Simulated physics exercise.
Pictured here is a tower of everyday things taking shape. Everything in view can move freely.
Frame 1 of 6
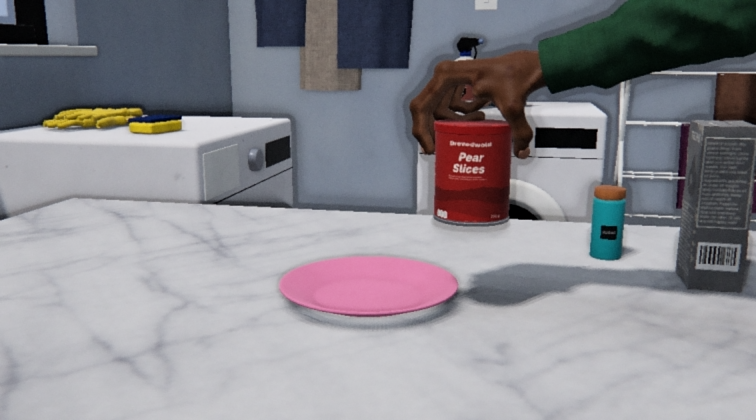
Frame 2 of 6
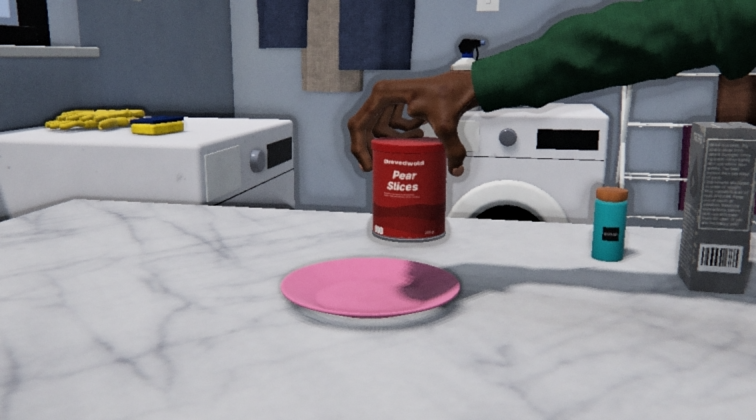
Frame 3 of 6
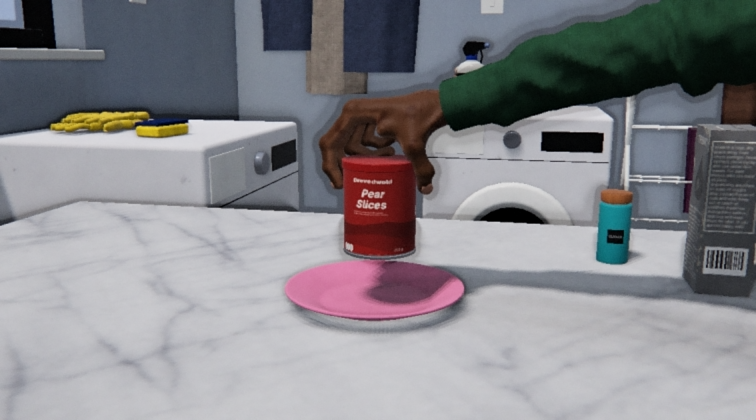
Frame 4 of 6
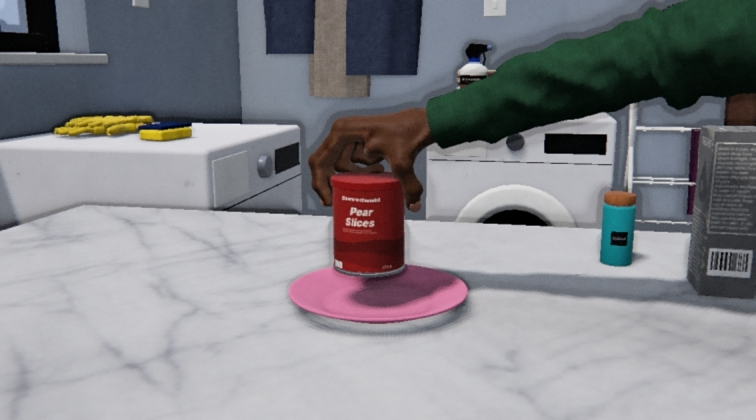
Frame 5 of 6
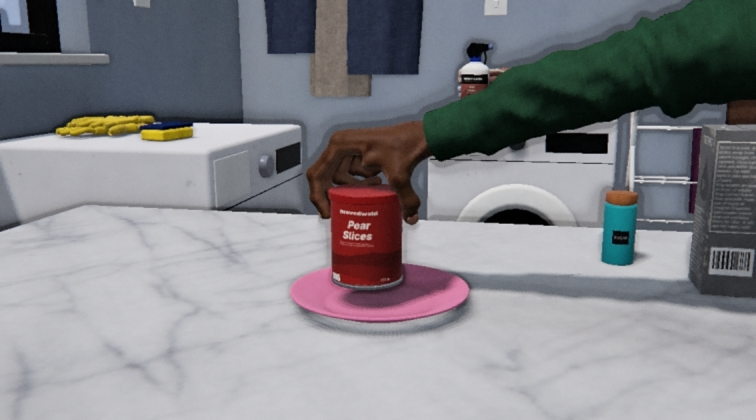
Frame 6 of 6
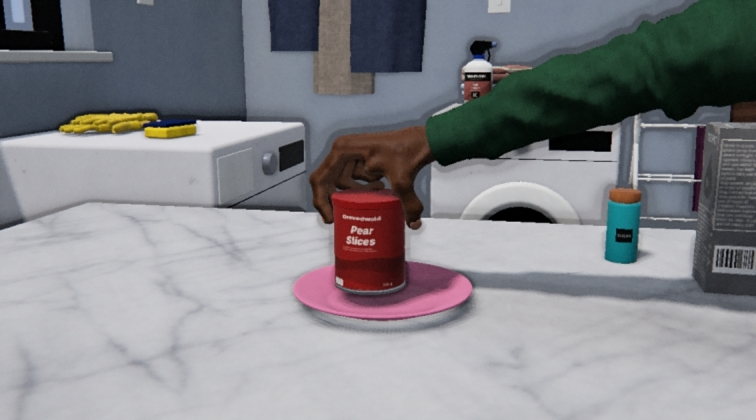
A hand moves a red tin leftward and lowers it onto a pink plate.
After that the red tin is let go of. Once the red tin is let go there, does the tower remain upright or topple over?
It is going to rest securely.
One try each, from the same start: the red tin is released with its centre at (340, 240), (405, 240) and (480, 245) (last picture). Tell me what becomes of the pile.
So the first time it stays intact, the second time it stays intact, and the third time it tips over.
Then, 0.60 s later than the last frame, all is still.
Then, 1.60 s later than the last frame, red tin resting near (370, 241).
When it is over, all 4 as before. End places, in pixels of the last picture, red tin near (370, 241). The pile holds.
